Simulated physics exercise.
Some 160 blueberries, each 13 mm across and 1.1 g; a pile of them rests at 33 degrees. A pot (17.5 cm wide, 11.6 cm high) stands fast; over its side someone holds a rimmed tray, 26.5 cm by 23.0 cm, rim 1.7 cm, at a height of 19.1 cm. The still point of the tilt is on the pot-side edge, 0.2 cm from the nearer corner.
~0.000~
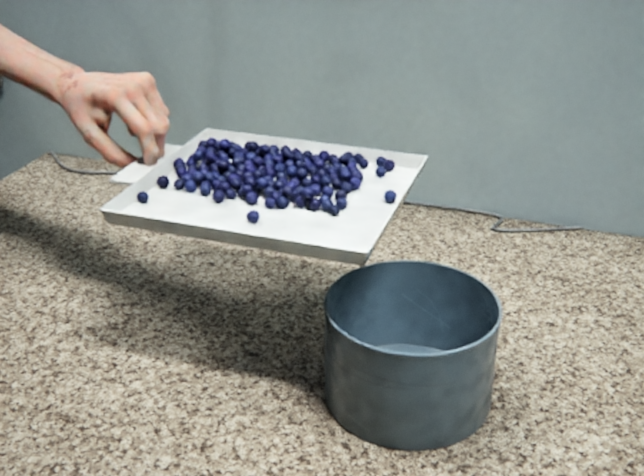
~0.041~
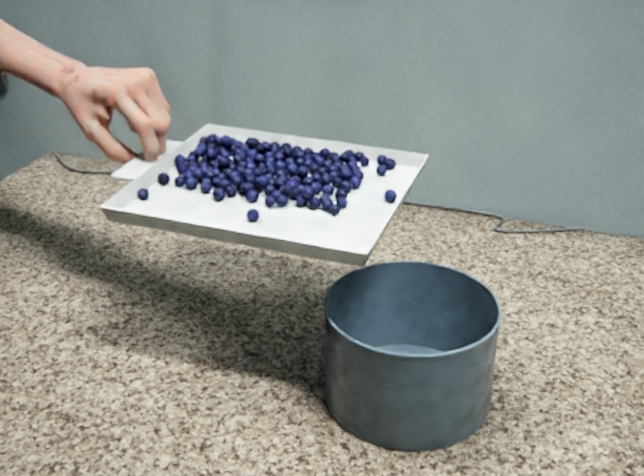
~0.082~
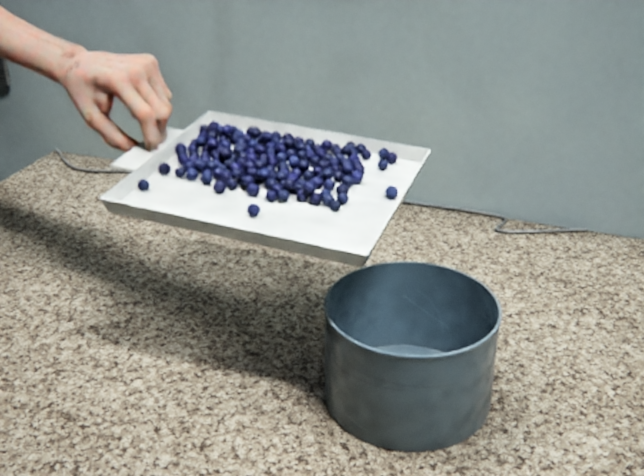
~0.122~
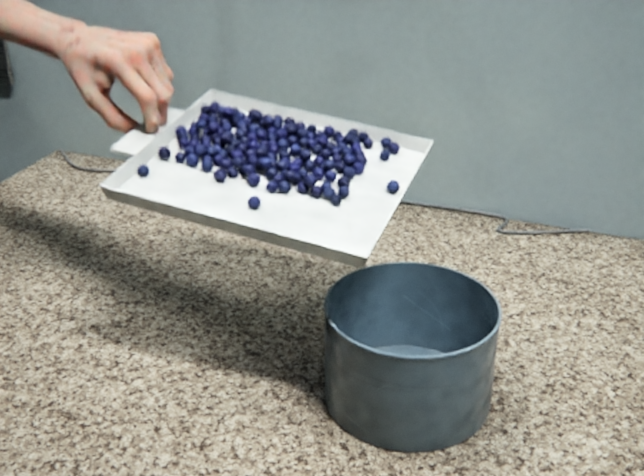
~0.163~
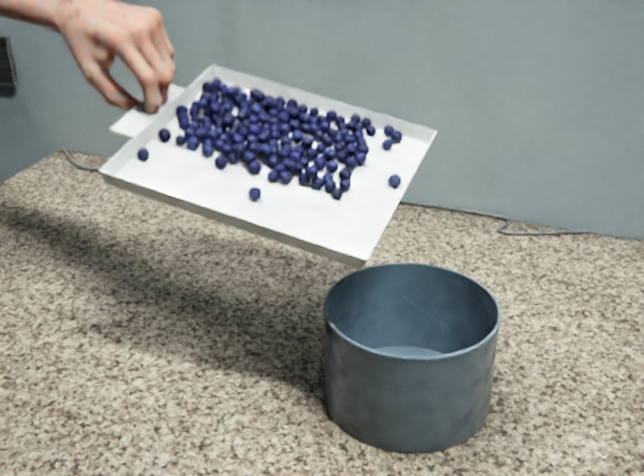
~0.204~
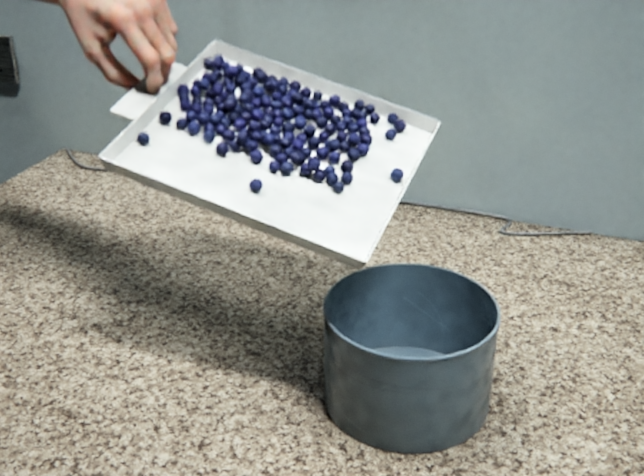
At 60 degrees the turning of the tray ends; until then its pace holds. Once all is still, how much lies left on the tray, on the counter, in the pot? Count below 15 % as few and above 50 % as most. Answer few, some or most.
Tray: Some, counter: Most, pot: Few.
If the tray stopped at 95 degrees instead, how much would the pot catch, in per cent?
It would be near 5 per cent.
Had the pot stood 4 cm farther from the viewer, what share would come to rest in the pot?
It would be near 0 per cent.
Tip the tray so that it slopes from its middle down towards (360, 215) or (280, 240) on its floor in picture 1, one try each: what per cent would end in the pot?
Some 35 and 0 per cent.
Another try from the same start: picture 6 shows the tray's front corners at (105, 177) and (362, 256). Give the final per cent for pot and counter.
Pot 5, counter 50.
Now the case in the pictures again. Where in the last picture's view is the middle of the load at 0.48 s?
At about (326, 115).
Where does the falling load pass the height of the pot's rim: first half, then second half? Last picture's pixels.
At about (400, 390), then at (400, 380).
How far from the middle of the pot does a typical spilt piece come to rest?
Roughly 22 cm.
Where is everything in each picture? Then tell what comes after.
The first frame shows tray tilt 0 degrees, front corners at (106, 208) and (364, 250); middle of the pieces at (270, 170); pot at (412, 303).
The second frame shows tray tilt 1 degrees, front corners at (106, 205) and (363, 251); middle of the pieces at (270, 167).
The third frame shows tray tilt 4 degrees, front corners at (107, 197) and (363, 252), lowest corner right front; middle of the pieces at (271, 159).
The fourth frame shows tray tilt 8 degrees, front corners at (106, 184) and (364, 253), lowest corner right front; middle of the pieces at (273, 146).
The fifth frame shows tray tilt 14 degrees, front corners at (106, 169) and (363, 255), lowest corner right front; middle of the pieces at (274, 130).
The sixth frame shows tray tilt 19 degrees, front corners at (105, 155) and (363, 257), lowest corner right front; middle of the pieces at (277, 115); pot at (411, 306). Its pace works out near 130 degrees a second.
Then, at 0.37 s, tilt 41 degrees; the tray holds 100 %, the pot 0 %.
Then, at 0.48 s, tilt 55 degrees; the tray holds 100 %, the pot 0 %.
Then, at 0.72 s, tilt 60 degrees; the tray holds 45 %, the pot 0 %.
In the end, at 1.7 s, tray 30 %, counter 65 %, pot 5 %.
